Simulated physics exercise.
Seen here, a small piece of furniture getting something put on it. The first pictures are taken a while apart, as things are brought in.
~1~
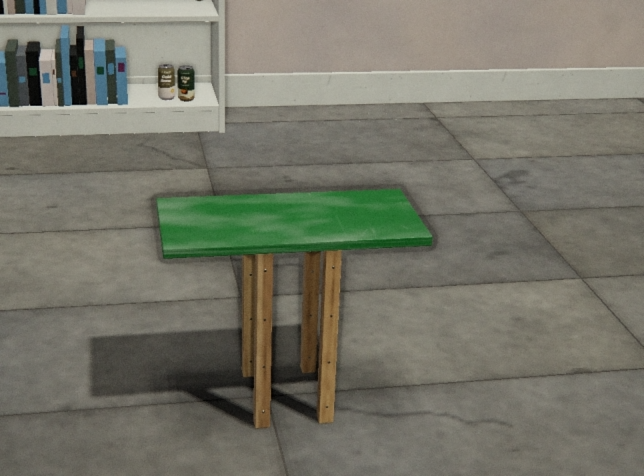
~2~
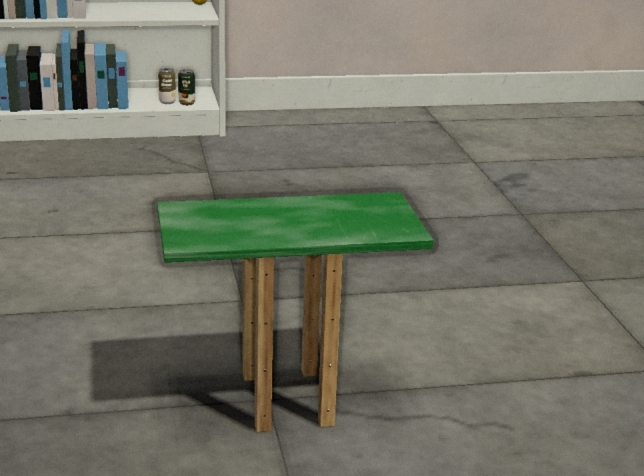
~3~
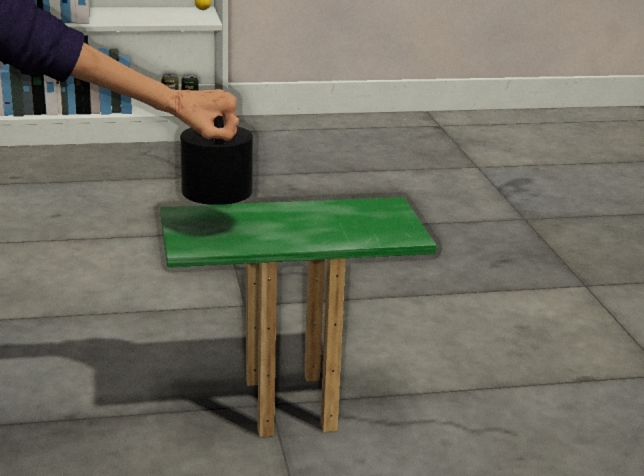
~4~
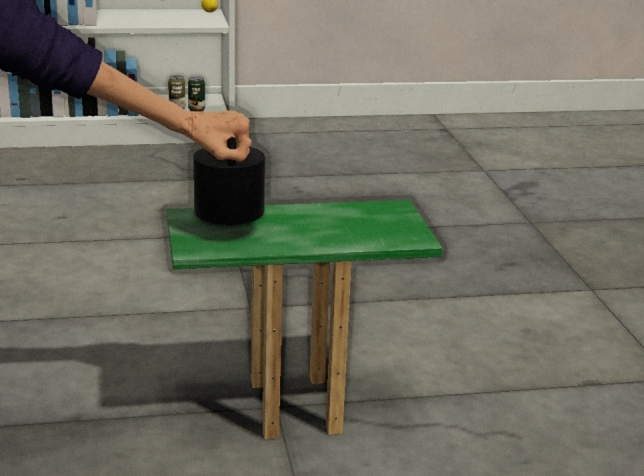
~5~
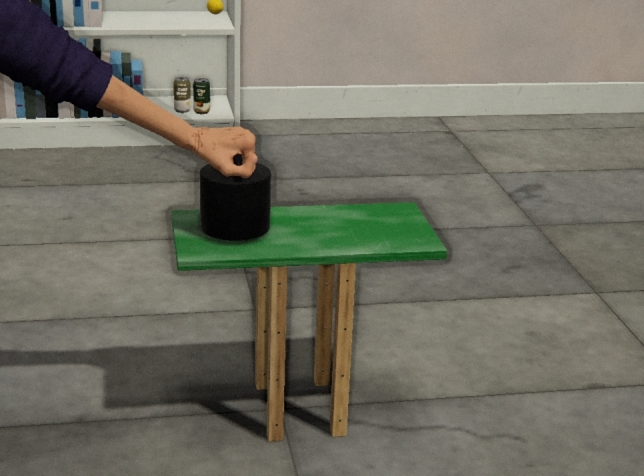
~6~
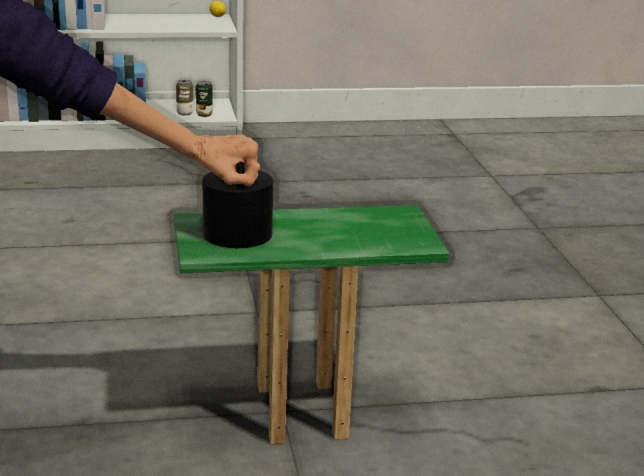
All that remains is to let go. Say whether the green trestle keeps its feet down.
The green trestle tips up.
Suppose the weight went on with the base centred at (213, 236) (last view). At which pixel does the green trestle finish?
Resting at (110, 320).
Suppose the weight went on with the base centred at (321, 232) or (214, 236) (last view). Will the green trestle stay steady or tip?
Try by try, it holds firm; topples.
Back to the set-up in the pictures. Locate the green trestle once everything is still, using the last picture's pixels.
At about (108, 322).
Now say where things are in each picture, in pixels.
The first frame shows green trestle (290, 222).
The second frame shows green trestle (291, 225).
The third frame shows still on the way; green trestle (294, 230); weight (217, 164).
The fourth frame shows still on the way; green trestle (300, 233); weight (229, 184).
The fifth frame shows still on the way; green trestle (305, 234); weight (235, 199).
The sixth frame shows in place, still held; green trestle (307, 237); weight (238, 207).
Then, 0.54 s later than the last frame, green trestle tilted by 20° near (236, 238).
Then, 0.70 s later than the last frame, green trestle tilted by 46° near (154, 273).
Then, 0.84 s later than the last frame, green trestle tilted by 69° near (99, 316).
When it is over, the green trestle goes over, near (107, 322).
